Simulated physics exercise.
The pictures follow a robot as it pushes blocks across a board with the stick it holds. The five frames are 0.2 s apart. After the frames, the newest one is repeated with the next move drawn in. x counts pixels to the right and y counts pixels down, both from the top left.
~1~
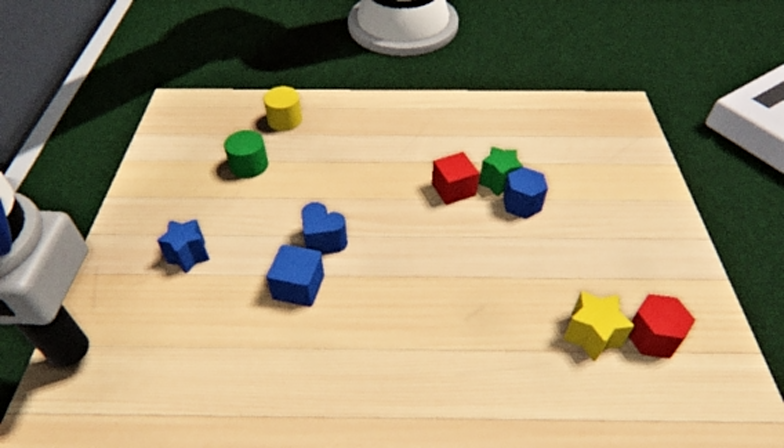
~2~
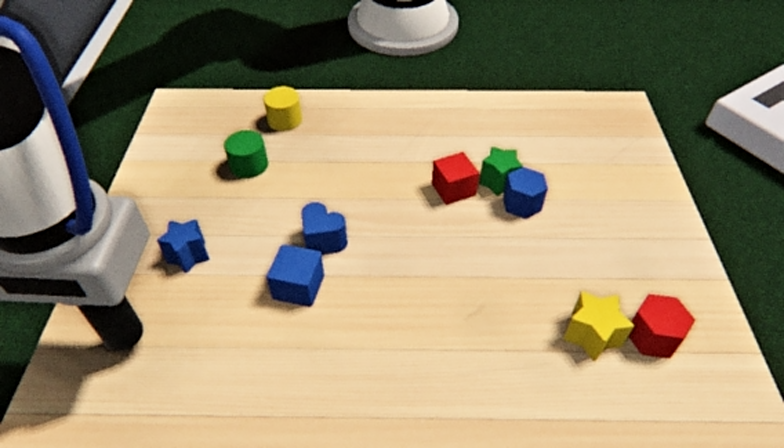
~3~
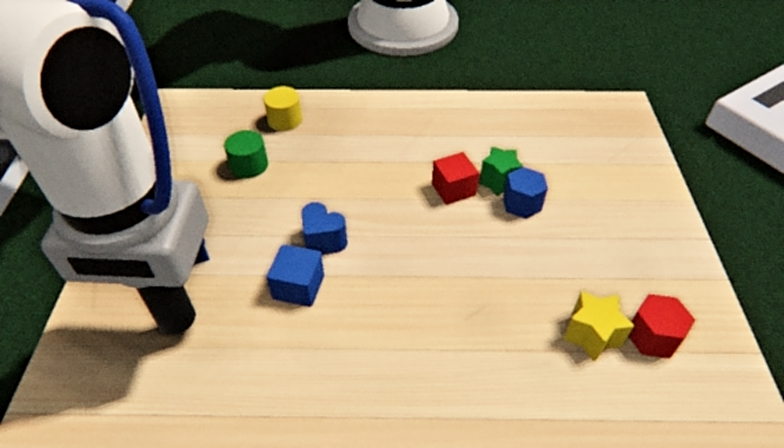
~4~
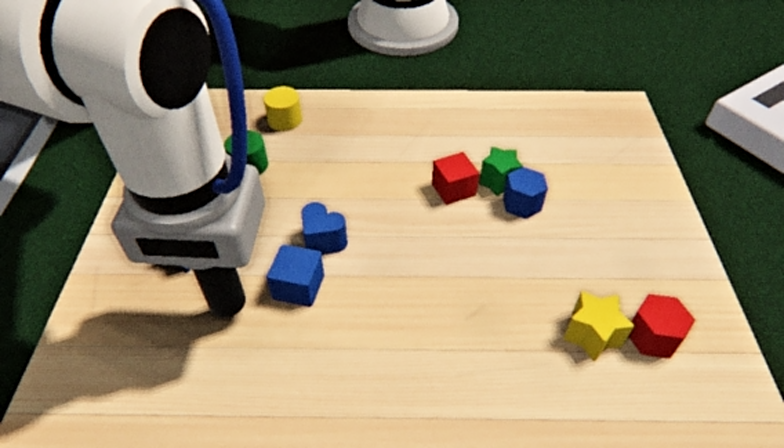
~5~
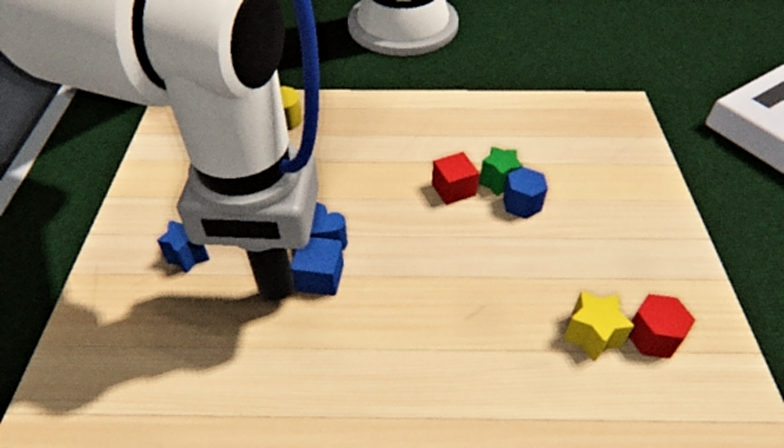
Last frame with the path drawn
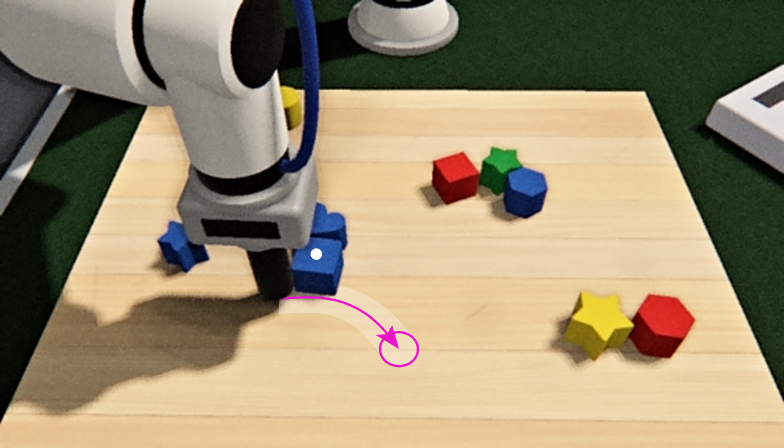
A light wooden board on a dark green surface is seen from above at an angle by a still camera. Yellow and green cylinders sit at the upper left above a blue star, heart and cube, with red, green and blue blocks at upper right and a yellow star beside a red block at lower right. A white robot arm moves its black stick rightward from the left edge and nudges the blue cube right.
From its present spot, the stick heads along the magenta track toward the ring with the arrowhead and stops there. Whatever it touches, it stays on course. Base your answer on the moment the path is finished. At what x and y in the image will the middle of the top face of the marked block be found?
Put as a pixel place, it's (350, 244).
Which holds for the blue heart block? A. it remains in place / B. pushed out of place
It's A.
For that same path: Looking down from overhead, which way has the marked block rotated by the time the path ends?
Seen from overhead, it turns anticlockwise.
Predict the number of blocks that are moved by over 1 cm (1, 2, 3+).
One block shifts.
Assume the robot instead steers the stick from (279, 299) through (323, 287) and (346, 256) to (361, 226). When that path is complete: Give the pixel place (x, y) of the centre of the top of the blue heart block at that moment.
In the picture, it is at (323, 202).
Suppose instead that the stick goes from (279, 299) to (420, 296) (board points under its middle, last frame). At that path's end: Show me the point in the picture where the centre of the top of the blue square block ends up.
It is going to be at (361, 242).
Path on the board, from (279, 299) via (327, 299) and (368, 316), ending at (399, 349); the dot is on the blue square block.
The first path, step by step. One third of the way, stick at (325, 287); blue square block at (346, 244), turned 45° anticlockwise.
Two thirds of the way, stick at (369, 305); blue square block at (350, 244), turned 60° anticlockwise.
At the end, stick at (399, 338); blue square block at (350, 244), turned 60° anticlockwise; blue heart block in place.
